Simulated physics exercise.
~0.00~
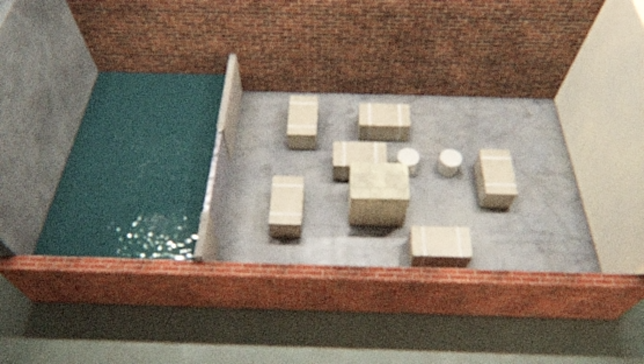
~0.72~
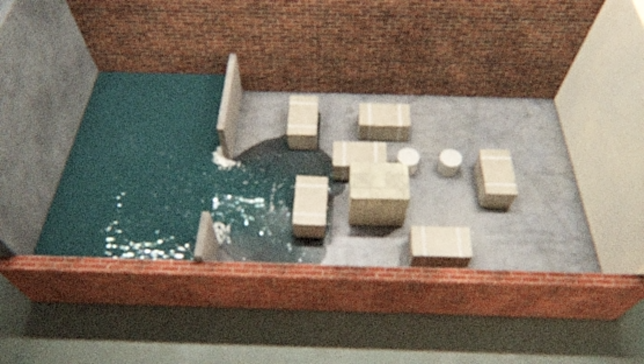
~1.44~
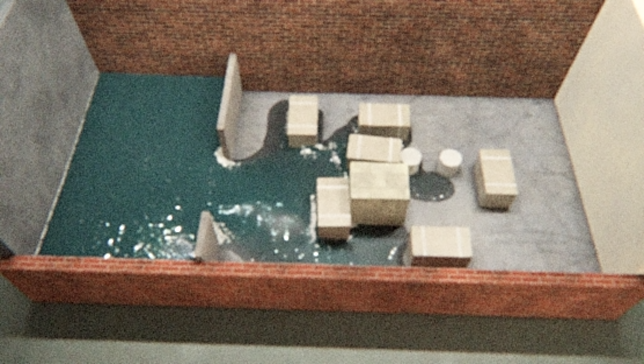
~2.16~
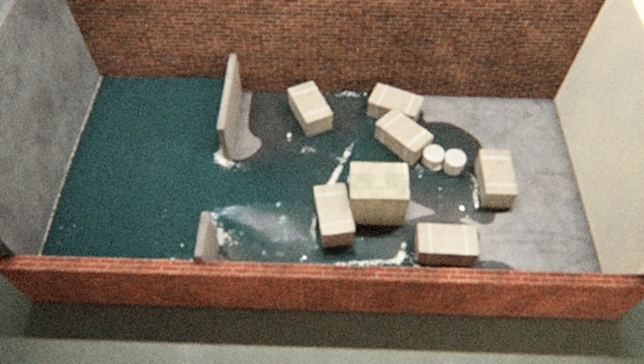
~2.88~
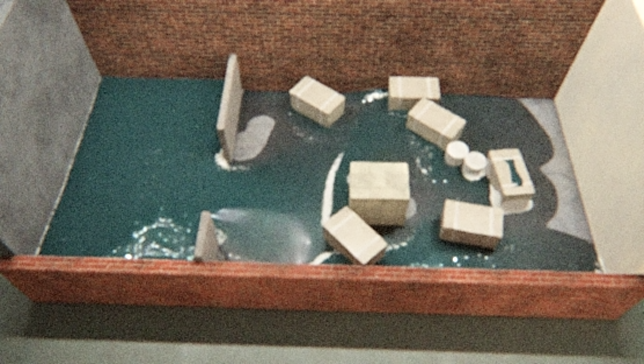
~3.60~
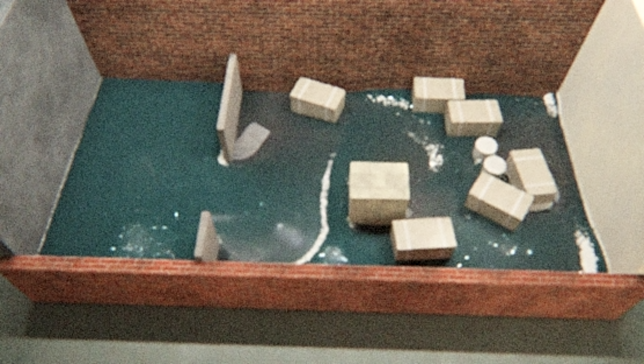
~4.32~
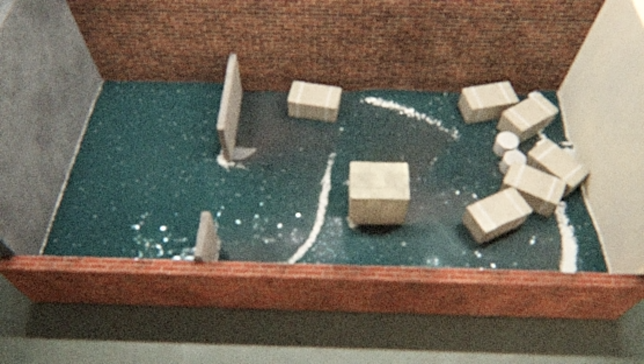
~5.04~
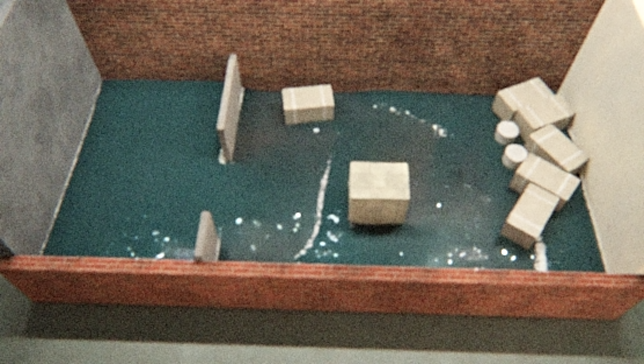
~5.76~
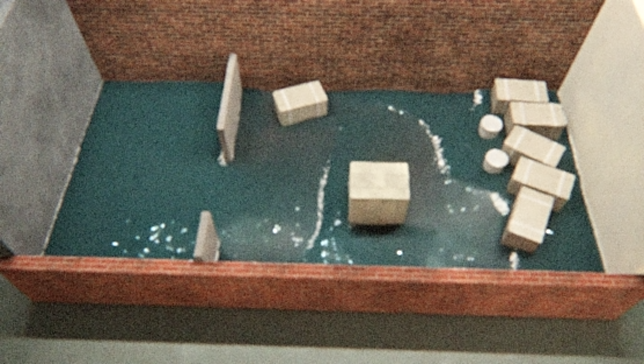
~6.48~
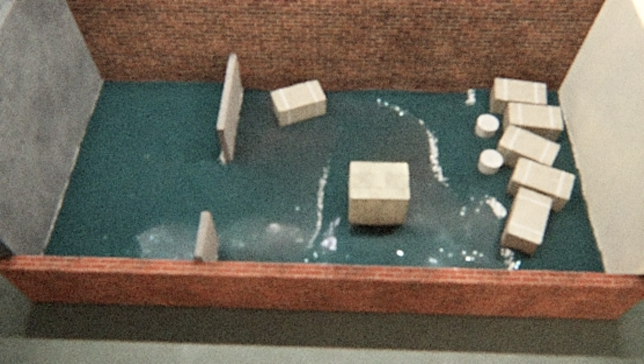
In a brick-walled store, water bursts through a partition and sweeps most trunks and pails rightward.
